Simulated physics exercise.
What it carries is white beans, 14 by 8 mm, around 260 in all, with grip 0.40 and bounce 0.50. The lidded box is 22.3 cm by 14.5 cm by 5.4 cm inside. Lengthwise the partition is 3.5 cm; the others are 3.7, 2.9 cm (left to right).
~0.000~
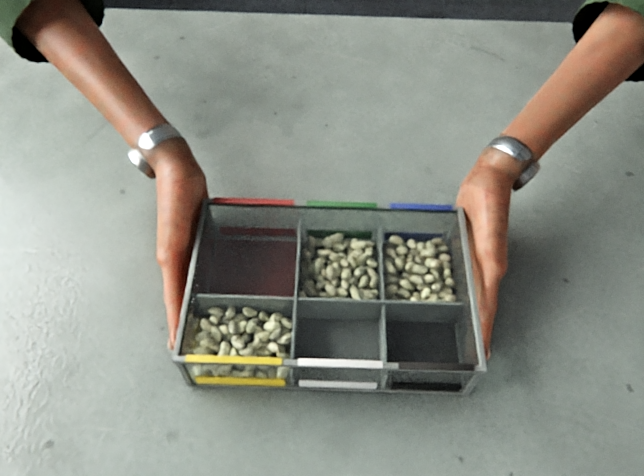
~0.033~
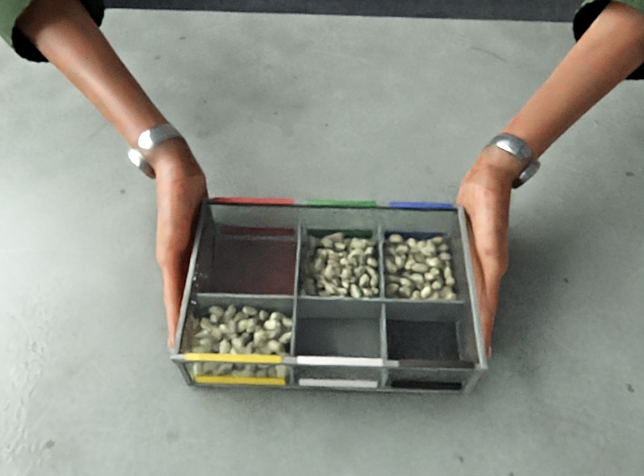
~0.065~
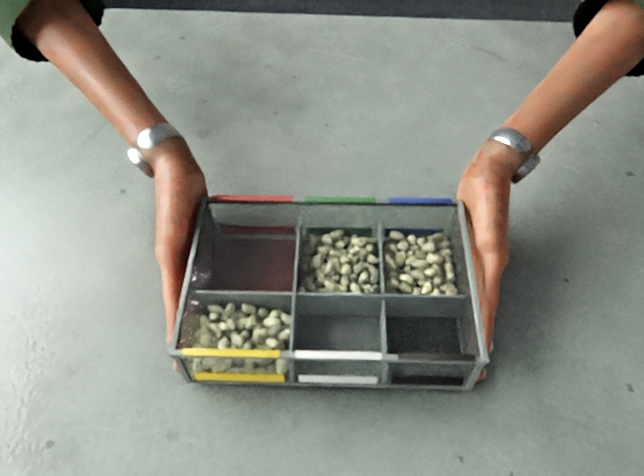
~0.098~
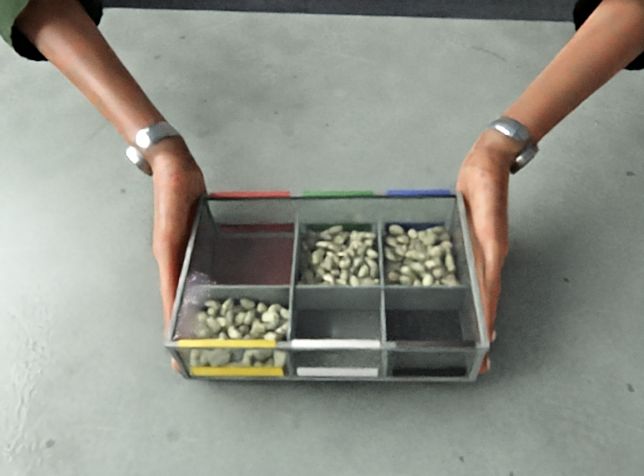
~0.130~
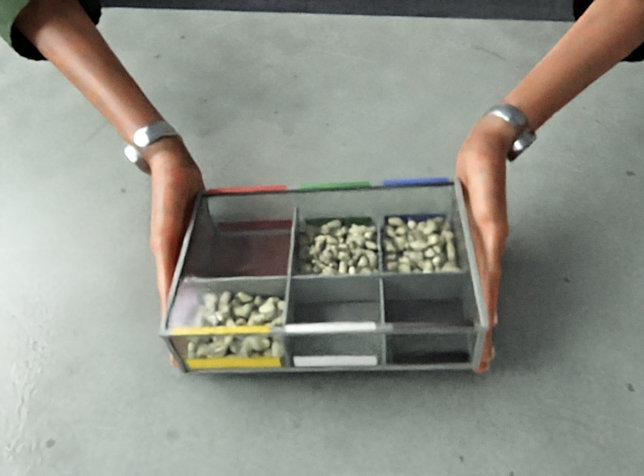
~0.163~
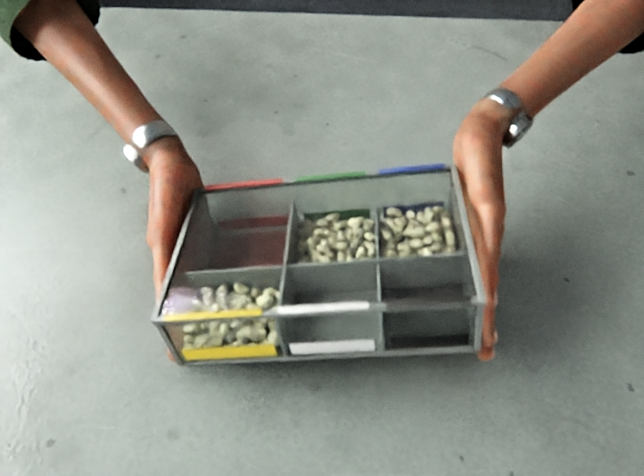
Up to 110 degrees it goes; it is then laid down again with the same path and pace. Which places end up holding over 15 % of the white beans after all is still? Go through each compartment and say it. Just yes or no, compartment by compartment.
Red gets a yes, blue gets a yes, green gets a yes, yellow gets a no, white gets a no, black gets a no.
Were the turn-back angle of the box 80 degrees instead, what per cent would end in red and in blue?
Red 15 %, blue 25 %.
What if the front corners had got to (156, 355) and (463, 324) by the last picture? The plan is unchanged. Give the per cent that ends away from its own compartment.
It comes to around 50 per cent in that case.
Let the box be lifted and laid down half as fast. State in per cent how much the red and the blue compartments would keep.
In that case the red compartment would hold 25 per cent and the blue one 25 per cent.
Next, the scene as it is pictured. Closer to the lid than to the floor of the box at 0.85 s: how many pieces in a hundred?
Roughly 70 per cent.
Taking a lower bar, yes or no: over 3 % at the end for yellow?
As for yellow, indeed so.
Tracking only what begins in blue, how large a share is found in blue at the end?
60 %.
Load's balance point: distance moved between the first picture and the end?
3.5 cm.
Then, at 0.85 s, tilt 110 degrees; red 10 %, blue 30 %, green 40 %, yellow 20 %.
After 1.31 s, tilt 50 degrees; red 20 %, blue 20 %, green 45 %, yellow 10 %.
After 1.85 s, tilt 0 degrees; red 25 %, blue 20 %, green 45 %, yellow 10 %.
In the end, at 2.3 s, red 25 %, blue 20 %, green 45 %, yellow 10 %, white 0 %, black 0 %.
